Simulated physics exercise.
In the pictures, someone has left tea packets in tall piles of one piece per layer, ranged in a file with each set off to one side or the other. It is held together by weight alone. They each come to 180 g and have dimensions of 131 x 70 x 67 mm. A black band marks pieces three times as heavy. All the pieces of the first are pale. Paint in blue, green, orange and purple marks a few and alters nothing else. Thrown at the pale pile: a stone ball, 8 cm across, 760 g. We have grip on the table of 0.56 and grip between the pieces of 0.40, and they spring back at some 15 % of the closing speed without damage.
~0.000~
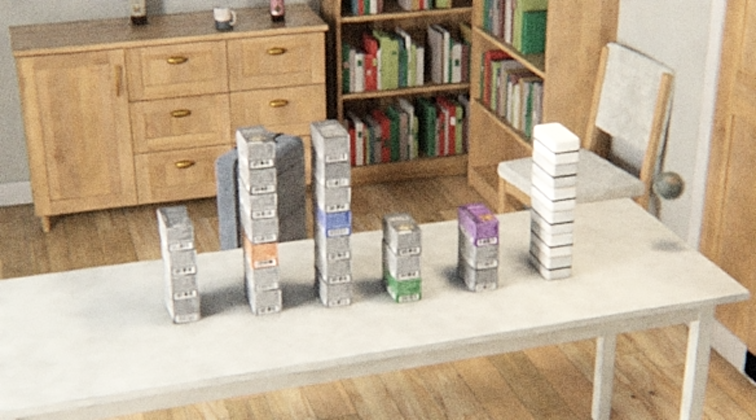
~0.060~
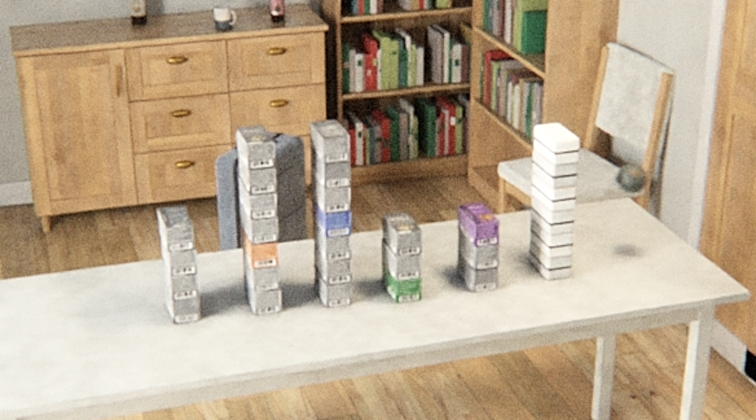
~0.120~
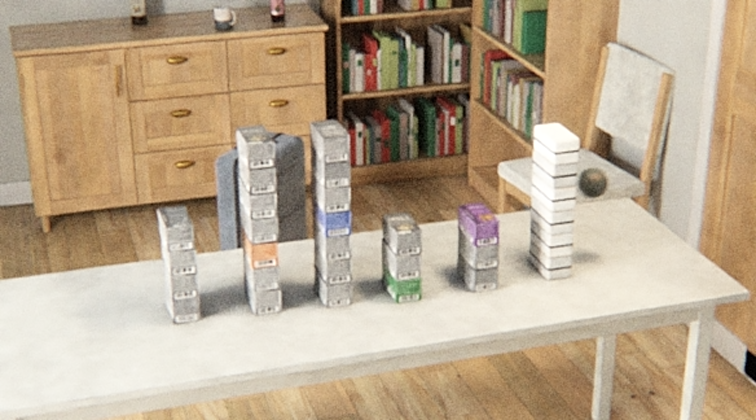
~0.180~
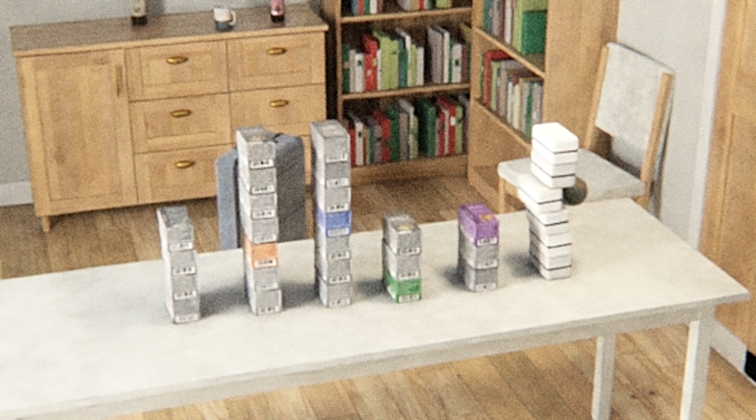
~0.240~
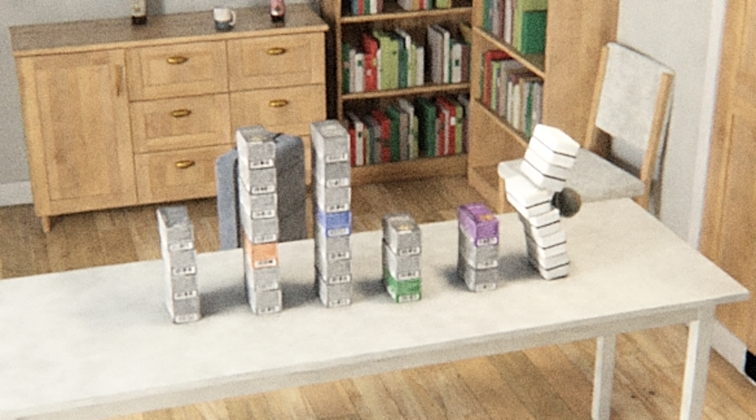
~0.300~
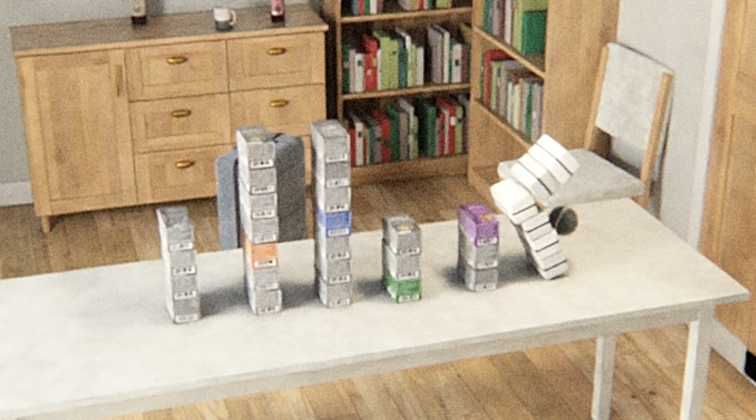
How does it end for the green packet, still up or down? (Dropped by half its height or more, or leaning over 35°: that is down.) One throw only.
I'd say it makes it.
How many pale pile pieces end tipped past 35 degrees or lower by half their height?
Count: 5 pale pieces.
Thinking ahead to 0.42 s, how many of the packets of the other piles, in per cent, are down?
By then 0 %.
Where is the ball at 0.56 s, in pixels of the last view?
Look close to (622, 244).
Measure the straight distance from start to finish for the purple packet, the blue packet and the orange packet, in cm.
Purple 22 cm, blue 0 cm, orange 0 cm.
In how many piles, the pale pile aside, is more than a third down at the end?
Count: 1.
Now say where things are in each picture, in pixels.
In the first picture (pixels give the middle of a visible side), ball (669, 186) 29 cm from contact, 2.2 m/s; green packet (409, 291); blue packet (338, 225); purple packet (487, 234); none of the others has stirred.
In the second picture, ball (632, 178) 18 cm from contact, 2.0 m/s; green packet (409, 291).
In the third picture, ball (593, 183) 59 mm from contact, 2.0 m/s; green packet (409, 291).
In the fourth picture, ball (572, 191) after contact, 0.4 m/s; green packet (409, 291).
In the fifth picture, ball (566, 203) after contact, 0.9 m/s; green packet (409, 291); none of the others has stirred.
In the sixth picture, ball (563, 221) after contact, 1.0 m/s; green packet (409, 291); orange packet (265, 255); blue packet (338, 225); none of the others has stirred.
After 0.42 s, 6 of the pale pile down; none of the 24 other packets down, 3 disturbed; green packet unmoved; purple packet 10° from how it stood.
After 0.56 s, 5 of the pale pile down; 2 of the 24 other packets down; green packet 5° from how it stood; purple packet 12° from how it stood, 24 mm lower.
In the end (1.4 s), 5 of the pale pile down; 3 of the 24 other packets down; green packet 14 mm from its place; blue packet unmoved; purple packet 7 cm lower. From the last view, middles, green packet near (397, 281), blue packet near (330, 215).
